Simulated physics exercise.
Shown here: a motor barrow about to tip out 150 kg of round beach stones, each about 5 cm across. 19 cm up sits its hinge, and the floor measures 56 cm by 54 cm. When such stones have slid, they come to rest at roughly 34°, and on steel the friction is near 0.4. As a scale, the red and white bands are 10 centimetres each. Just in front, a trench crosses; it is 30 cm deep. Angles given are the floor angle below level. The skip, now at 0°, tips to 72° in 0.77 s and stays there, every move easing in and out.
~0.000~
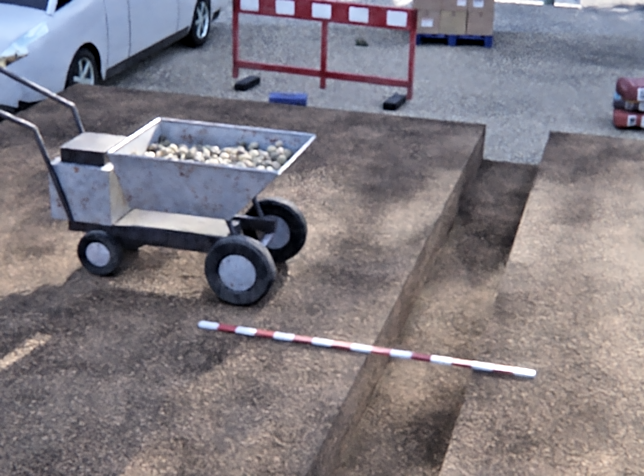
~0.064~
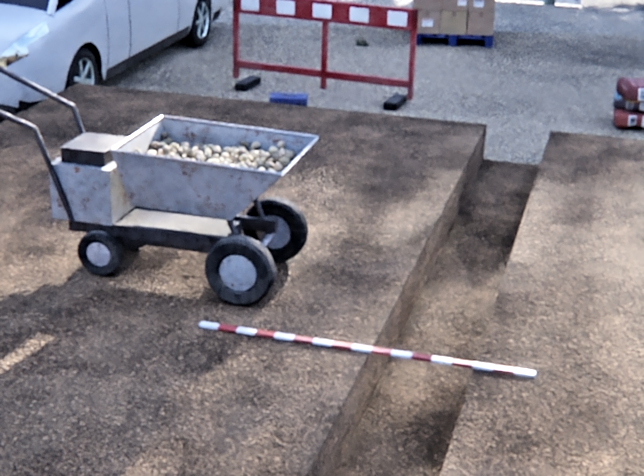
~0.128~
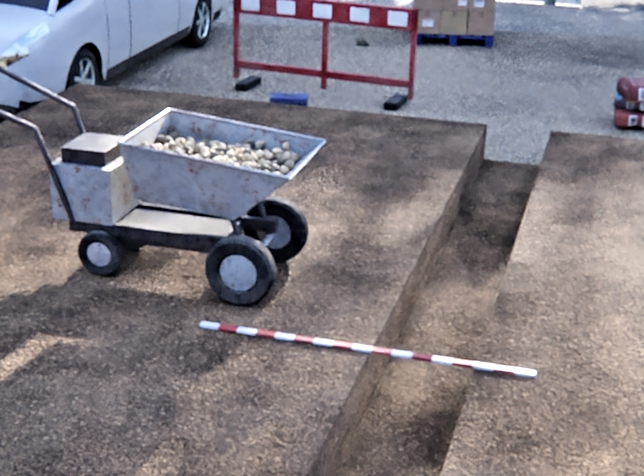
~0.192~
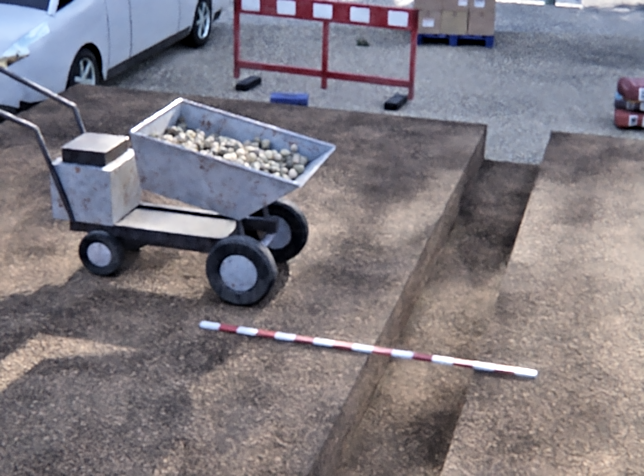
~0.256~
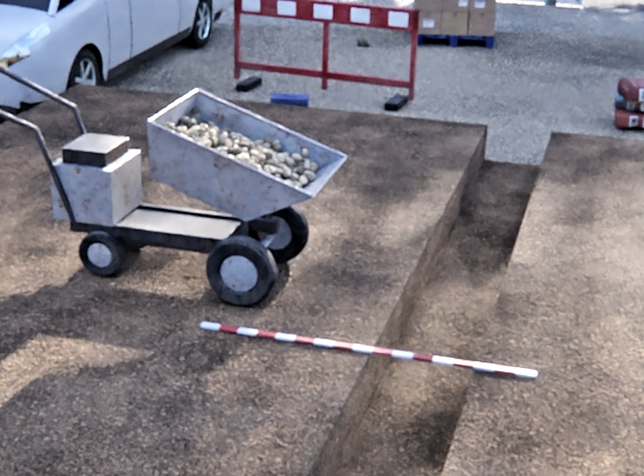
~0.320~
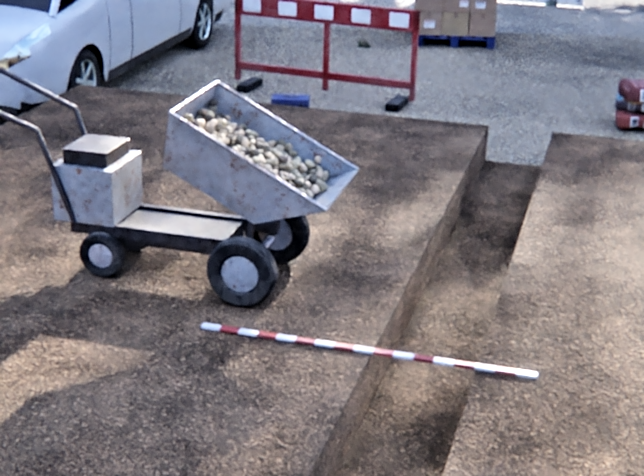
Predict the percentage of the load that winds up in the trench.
My prediction is about 92 per cent.
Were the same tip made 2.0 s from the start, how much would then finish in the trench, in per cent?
Probably about 90 in a hundred.
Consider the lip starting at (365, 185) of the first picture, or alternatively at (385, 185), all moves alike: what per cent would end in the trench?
Result: Close to 50 then close to 30 per cent.
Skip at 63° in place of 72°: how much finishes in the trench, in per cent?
Then close to 95 per cent.
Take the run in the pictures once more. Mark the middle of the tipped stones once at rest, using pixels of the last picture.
Their middle ends up near (449, 346).
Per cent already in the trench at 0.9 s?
By that moment, roughly 30 per cent of the load.
After 0.6 s the floor is at 61°; 100 % in the skip; the foremost stones are at (360, 242).
After 0.9 s the floor is at 72°; 60 % in the skip, 11 % short of the trench, 29 % in the trench; the foremost stones are at (442, 351).
After 1.2 s the floor is at 72°; 7 % in the skip, 11 % short of the trench, 82 % in the trench; the foremost stones are at (489, 340).
After 3.2 s the floor is at 72°; 0 % in the skip, 8 % short of the trench, 92 % in the trench; the foremost stones are at (495, 325).
